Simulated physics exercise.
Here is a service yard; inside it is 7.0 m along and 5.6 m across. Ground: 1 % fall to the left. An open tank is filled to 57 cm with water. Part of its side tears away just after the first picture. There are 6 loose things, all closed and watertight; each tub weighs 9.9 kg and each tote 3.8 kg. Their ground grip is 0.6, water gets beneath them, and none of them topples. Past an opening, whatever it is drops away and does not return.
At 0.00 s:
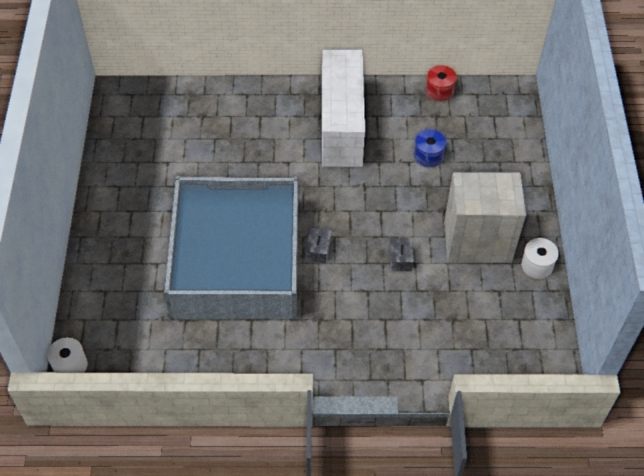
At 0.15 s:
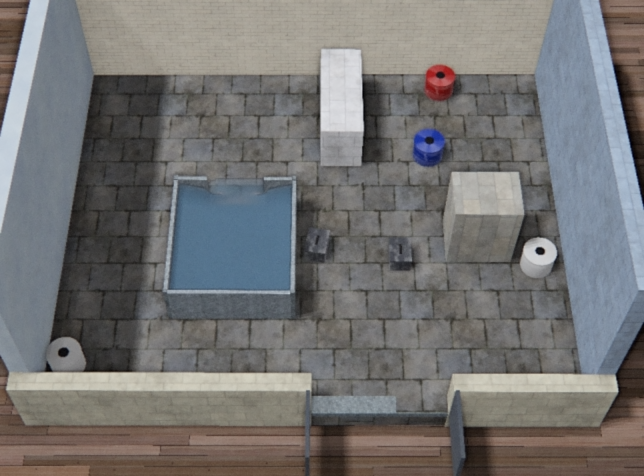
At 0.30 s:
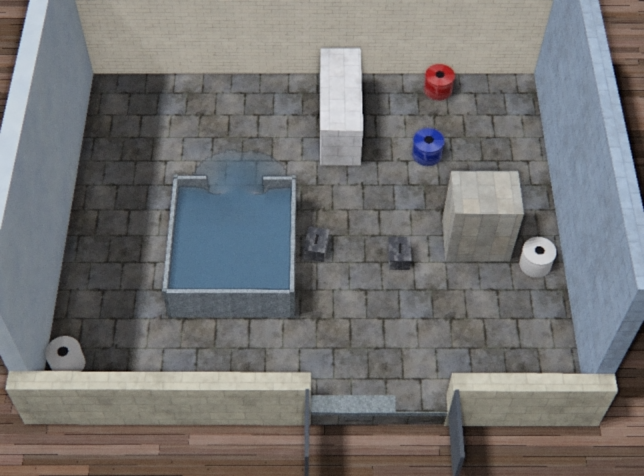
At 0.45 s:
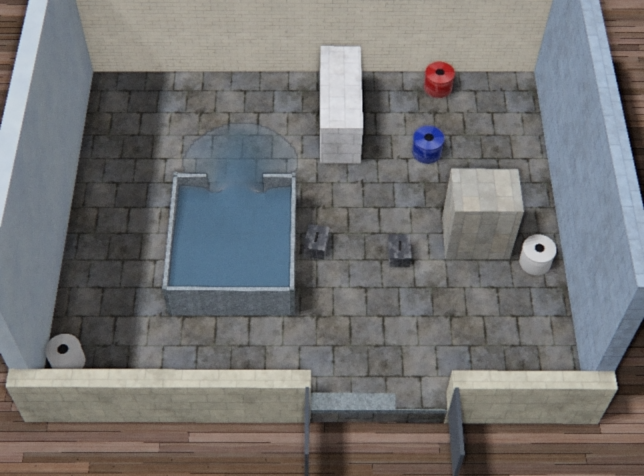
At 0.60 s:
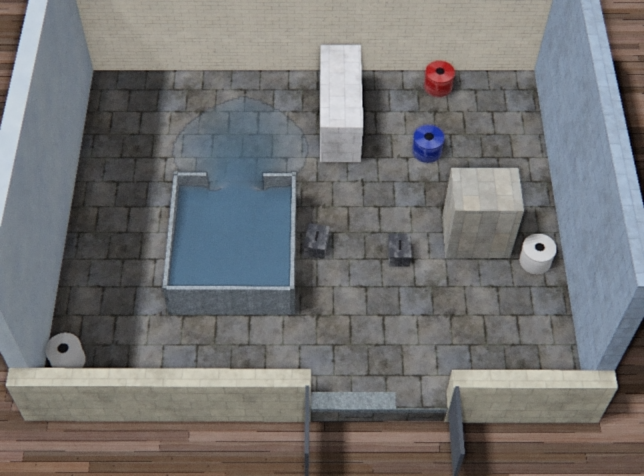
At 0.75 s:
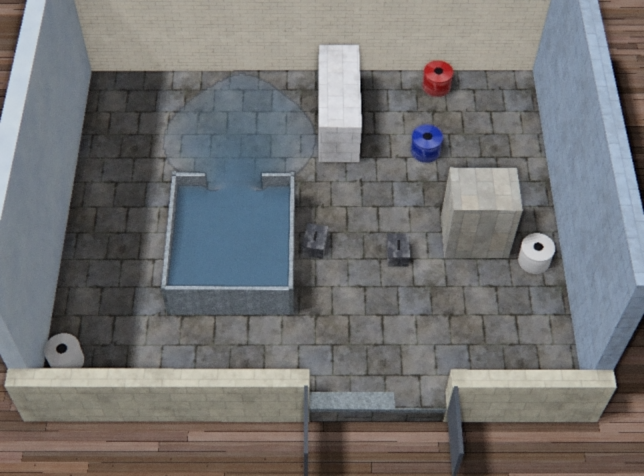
Water pours through a gap that opens in the far side of a raised grey tank, in a stone-paved yard seen from high above the front wall. Red and blue tubs sit at the back right, pale blocks stand at the centre back and right, two small grey pieces lie mid-floor, and white rolls rest at either side. The water fans out across the paving behind the tank, while the loose things stay put and the view barely shifts.
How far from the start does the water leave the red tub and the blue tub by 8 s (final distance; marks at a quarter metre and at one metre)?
The red tub edges off its spot, the blue tub keeps to its spot.
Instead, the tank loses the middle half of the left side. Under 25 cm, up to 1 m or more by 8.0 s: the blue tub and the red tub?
Under that change the blue tub would sit tight and the red tub would sit tight.
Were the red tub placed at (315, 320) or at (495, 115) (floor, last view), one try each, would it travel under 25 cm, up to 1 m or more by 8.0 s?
Well, it scarcely moves on the first try and scarcely moves on the second.
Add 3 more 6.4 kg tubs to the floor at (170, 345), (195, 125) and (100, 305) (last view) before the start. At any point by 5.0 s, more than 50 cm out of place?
Going through them in the order asked, they come out shy of the mark, clear of the mark and shy of the mark.
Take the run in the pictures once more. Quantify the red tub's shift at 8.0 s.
Around 50 cm from where it started.
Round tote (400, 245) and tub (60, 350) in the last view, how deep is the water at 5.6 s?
Depths: Near 0 cm, then near 7 cm.
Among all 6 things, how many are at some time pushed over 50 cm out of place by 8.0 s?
0 in all.
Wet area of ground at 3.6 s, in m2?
Close to 17 m2, I'd say.
After 1.6 s the red tub is near (439, 71), 0.0 m from its start, aground; the blue tub is near (428, 137), 0.0 m from its start, aground; 0 of 6 are out; 0 afloat.
After 3.6 s the red tub is near (467, 82), 0.5 m from its start, aground; the blue tub is near (428, 137), 0.0 m from its start, aground; 0 of 6 are out; 0 afloat.
After 5.6 s the red tub is near (467, 82), 0.5 m from its start, aground; the blue tub is near (428, 137), 0.0 m from its start, aground; 0 of 6 are out; 1 afloat.
After 8.0 s the red tub is near (467, 82), 0.5 m from its start, aground; the blue tub is near (428, 137), 0.0 m from its start, aground; 0 of 6 are out; 1 afloat.
